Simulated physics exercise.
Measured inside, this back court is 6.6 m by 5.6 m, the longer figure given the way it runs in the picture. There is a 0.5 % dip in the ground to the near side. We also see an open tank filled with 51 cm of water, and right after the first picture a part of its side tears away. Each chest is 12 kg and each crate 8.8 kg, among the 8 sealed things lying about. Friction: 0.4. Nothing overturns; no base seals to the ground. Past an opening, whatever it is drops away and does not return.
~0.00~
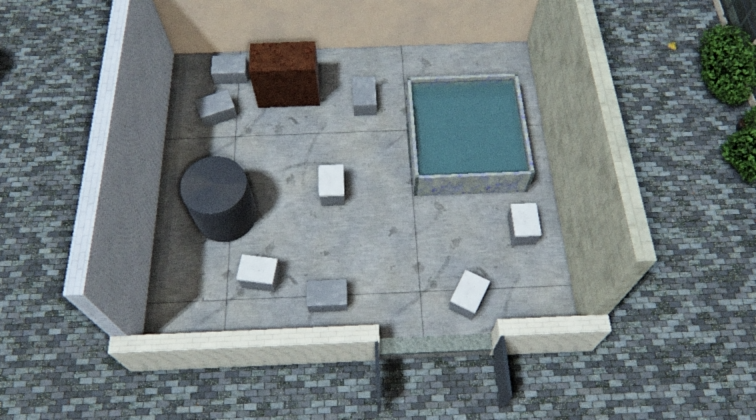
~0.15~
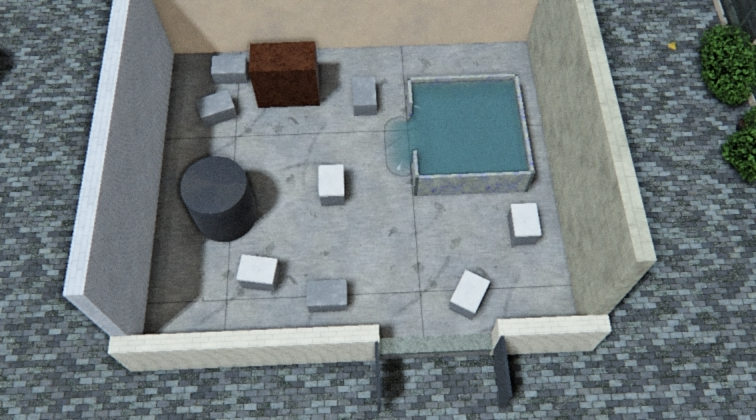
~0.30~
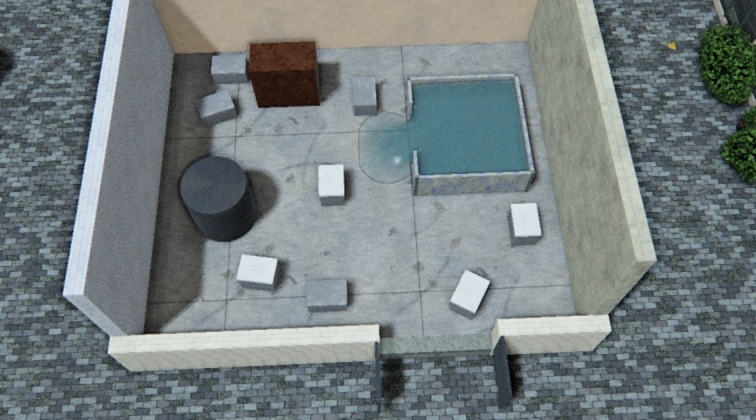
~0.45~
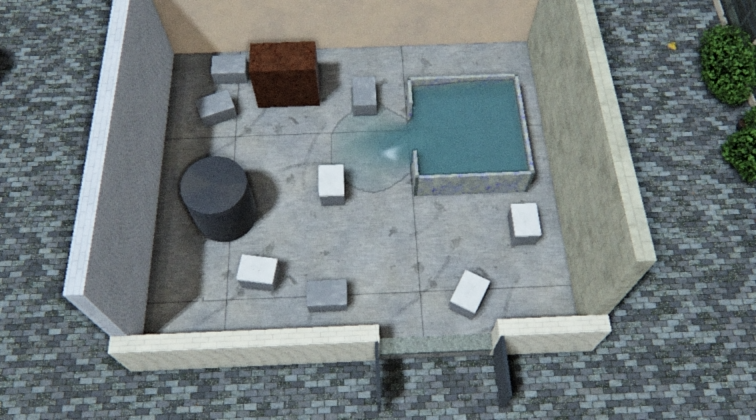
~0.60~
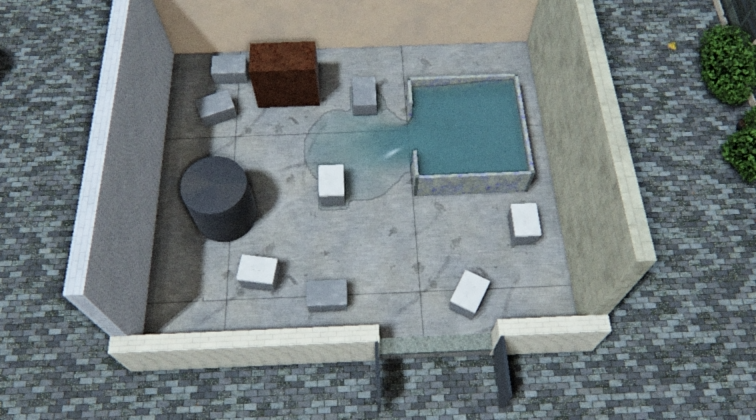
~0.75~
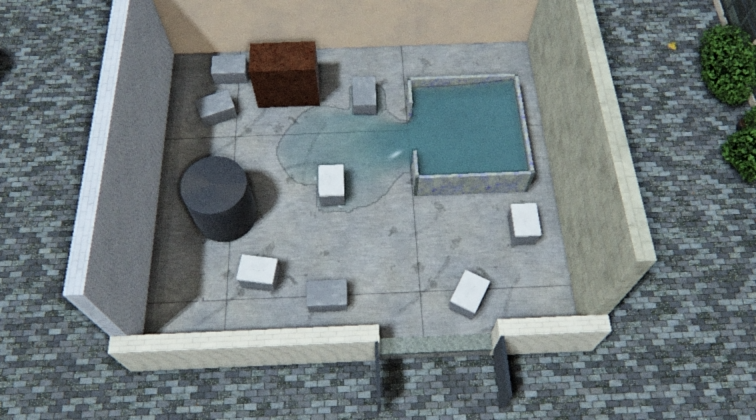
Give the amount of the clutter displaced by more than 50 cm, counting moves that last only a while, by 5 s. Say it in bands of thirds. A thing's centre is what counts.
I would put it between one and two thirds.
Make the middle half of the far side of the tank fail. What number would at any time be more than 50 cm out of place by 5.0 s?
The count would be 2.
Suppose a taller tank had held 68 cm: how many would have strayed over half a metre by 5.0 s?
Then it comes to 5.
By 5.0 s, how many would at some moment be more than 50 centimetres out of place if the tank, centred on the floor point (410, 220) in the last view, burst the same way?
In that case 4 of them.
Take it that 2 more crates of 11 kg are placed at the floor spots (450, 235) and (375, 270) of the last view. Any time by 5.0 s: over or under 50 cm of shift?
Listed in order, the answers are inside half a metre followed by inside half a metre.
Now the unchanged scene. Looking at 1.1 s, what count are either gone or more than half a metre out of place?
At that moment it comes to 0.
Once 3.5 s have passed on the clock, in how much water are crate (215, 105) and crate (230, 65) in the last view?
I'd estimate 8 cm for the first and 4 cm for the second.
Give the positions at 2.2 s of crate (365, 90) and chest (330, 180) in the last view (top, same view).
(353, 54) and (257, 243), roughly.
After 1.1 s 0 of 8 are over 50 cm from their spots; 0 afloat.
After 2.2 s 3 of 8 are over 50 cm from their spots; 1 afloat.
After 3.5 s 4 of 8 are over 50 cm from their spots; 1 afloat.
After 5.0 s 5 of 8 are over 50 cm from their spots, and 5 have been at some point; 4 afloat.
